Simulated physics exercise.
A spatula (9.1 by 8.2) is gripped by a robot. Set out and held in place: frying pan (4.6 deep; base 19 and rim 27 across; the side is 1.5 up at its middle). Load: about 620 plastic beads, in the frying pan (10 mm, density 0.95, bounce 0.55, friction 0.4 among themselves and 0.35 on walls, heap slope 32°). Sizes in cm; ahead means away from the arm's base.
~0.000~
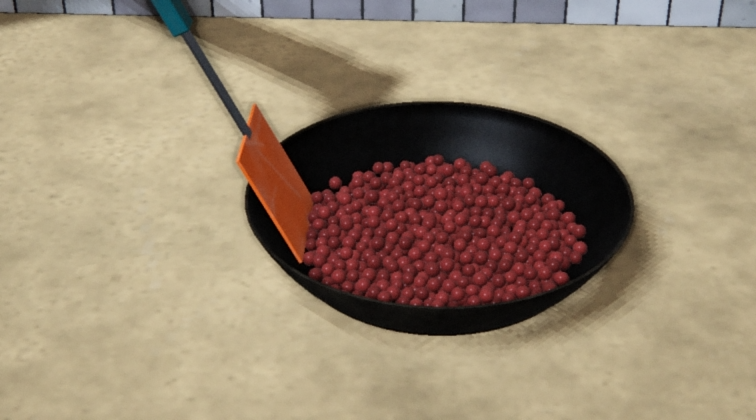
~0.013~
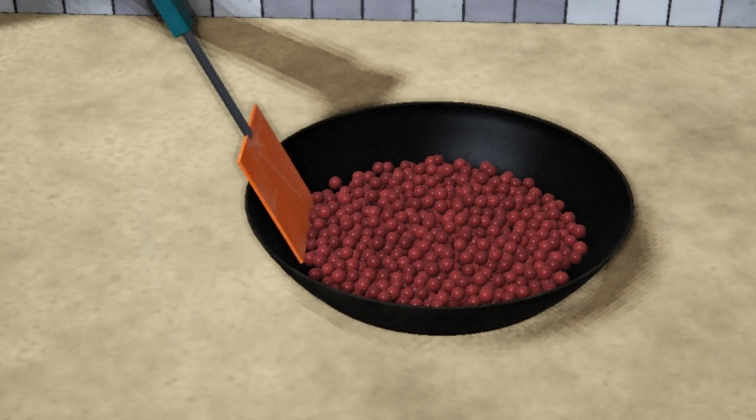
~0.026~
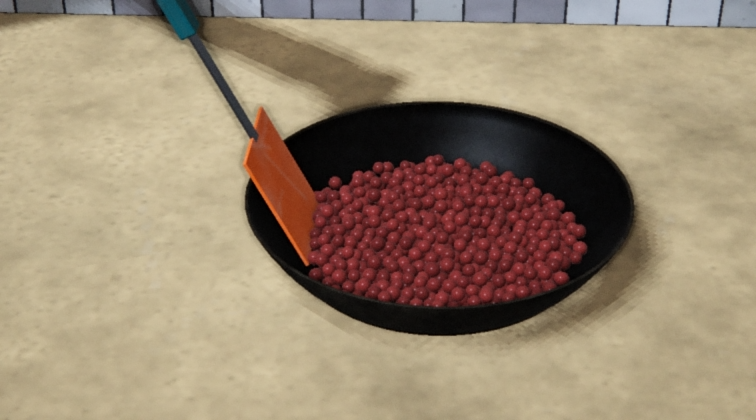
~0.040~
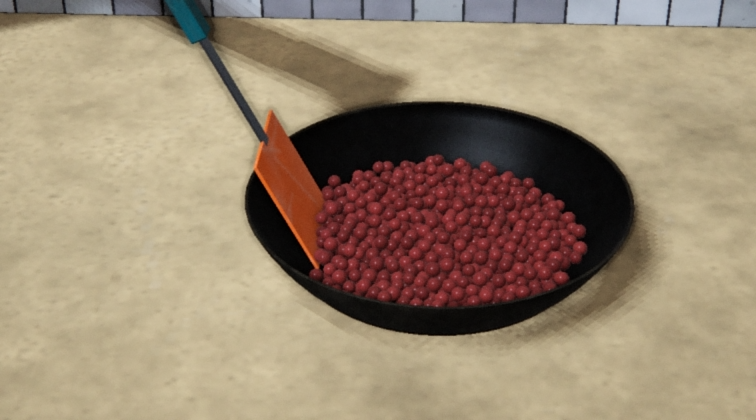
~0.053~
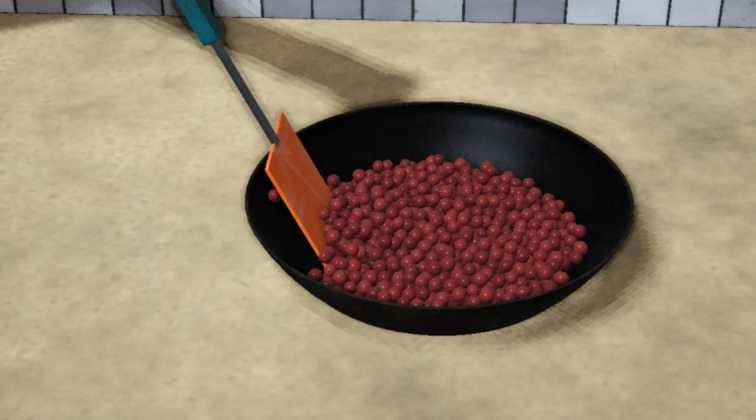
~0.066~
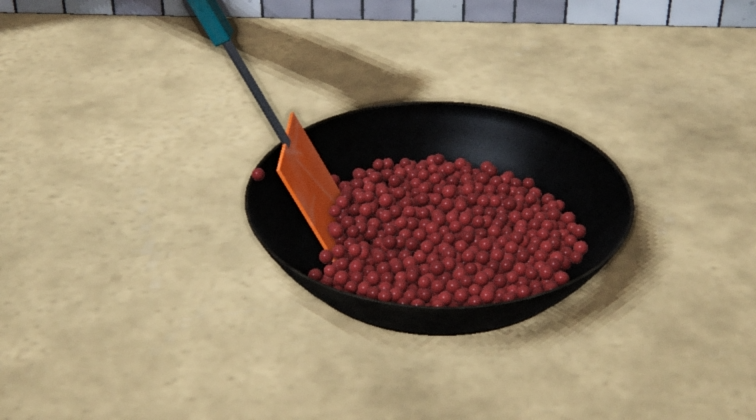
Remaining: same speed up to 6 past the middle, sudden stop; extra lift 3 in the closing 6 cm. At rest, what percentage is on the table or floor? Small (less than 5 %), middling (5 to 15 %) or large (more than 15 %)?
A small share, less than 5 %, ends on the table or floor.
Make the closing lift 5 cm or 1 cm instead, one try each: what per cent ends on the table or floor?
Some 0 and 0 per cent.
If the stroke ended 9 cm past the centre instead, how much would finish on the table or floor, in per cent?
In that case some 5 per cent.
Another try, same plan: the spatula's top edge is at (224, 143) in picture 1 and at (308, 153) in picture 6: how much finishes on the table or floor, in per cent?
About 15 per cent.
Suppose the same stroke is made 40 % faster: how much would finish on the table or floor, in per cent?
In that case some 0 per cent.
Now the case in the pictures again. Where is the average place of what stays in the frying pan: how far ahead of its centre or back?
Some 4.0 cm ahead.
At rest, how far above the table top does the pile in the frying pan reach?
Roughly 4.5 cm.
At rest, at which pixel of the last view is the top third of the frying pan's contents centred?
Near (554, 223).
After 0.14 s, sloping 64°, highest piece 12 above the table; 621 in the frying pan, 1 on the blade or in flight.
After 0.22 s, sloping 64°, highest piece 13 above the table; 621 in the frying pan, 1 on the blade or in flight.
After 0.46 s, sloping 64°, highest piece 5 above the table; 621 in the frying pan, 1 on the blade or in flight.
After 1.51 s, sloping 64°, highest piece 4 above the table; 621 in the frying pan, 1 on the table or floor.
At rest, 621 in the frying pan, 1 on the table or floor. That is 0 % on the table or floor.
